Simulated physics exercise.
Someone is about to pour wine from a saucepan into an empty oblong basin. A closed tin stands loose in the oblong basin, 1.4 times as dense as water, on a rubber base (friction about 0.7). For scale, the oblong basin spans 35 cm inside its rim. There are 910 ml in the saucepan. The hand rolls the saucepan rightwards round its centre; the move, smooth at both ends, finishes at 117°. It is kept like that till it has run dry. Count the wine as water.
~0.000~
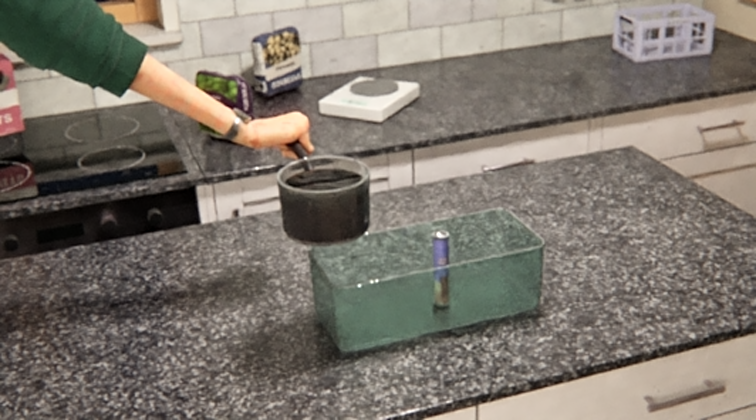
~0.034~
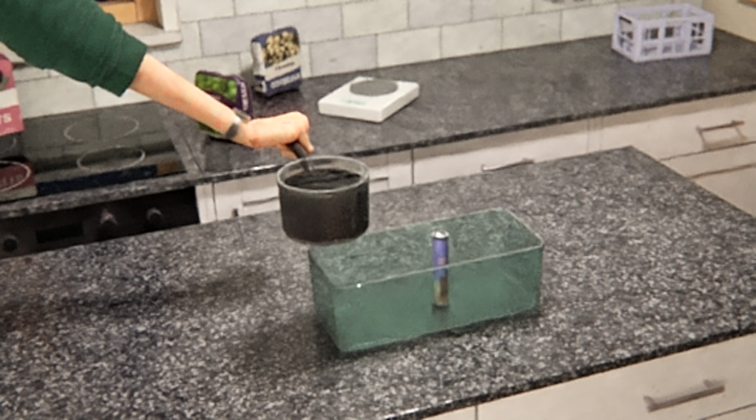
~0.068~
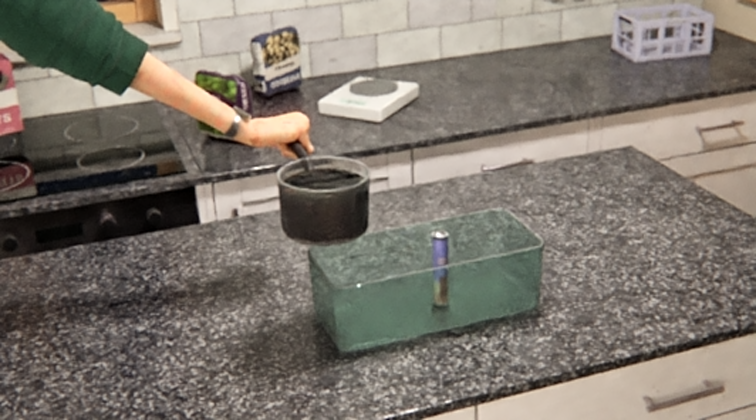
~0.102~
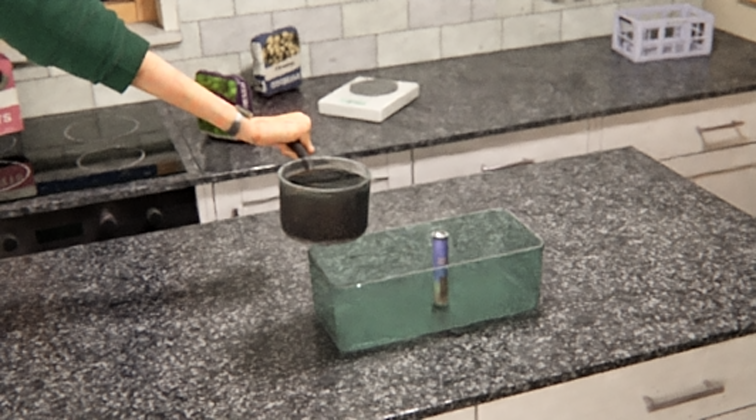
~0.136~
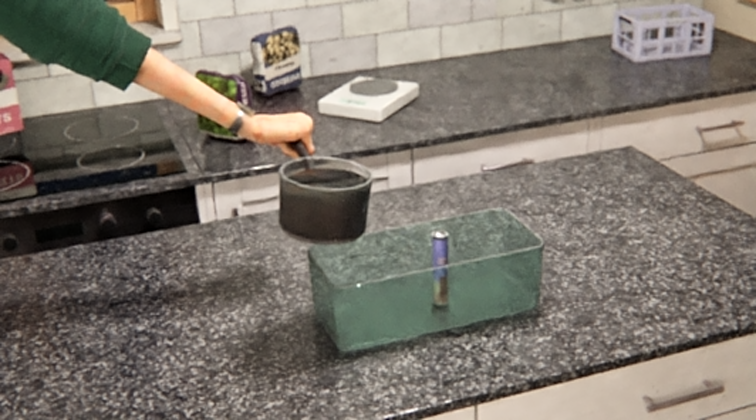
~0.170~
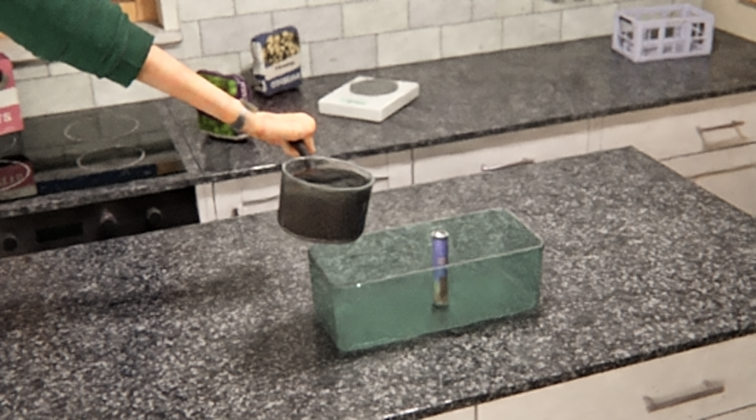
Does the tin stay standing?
The tin keeps standing.
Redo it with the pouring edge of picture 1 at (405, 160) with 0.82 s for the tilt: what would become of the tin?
Then it falls.
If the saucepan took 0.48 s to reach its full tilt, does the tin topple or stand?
Then it keeps standing.
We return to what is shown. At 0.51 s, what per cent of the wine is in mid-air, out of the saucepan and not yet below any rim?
About 28 per cent.
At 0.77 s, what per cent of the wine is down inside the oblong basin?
Near 88 in a hundred.
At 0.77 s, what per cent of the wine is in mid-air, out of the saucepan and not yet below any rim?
Near 5 in a hundred.
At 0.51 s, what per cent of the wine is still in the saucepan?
Near 58 in a hundred.
By 0.51 s the tilt is 81° and 59 per cent is still to pour; the tin stands where it began.
By 0.77 s the tilt is 116° and 7 per cent is still to pour; the tin stands where it began.
By 1.03 s the tilt is 117° and 0 per cent is still to pour; the tin stands where it began.
By 1.32 s the tilt is 117° and 0 per cent is still to pour; the tin stands where it began.
At rest the tin stands where it began.
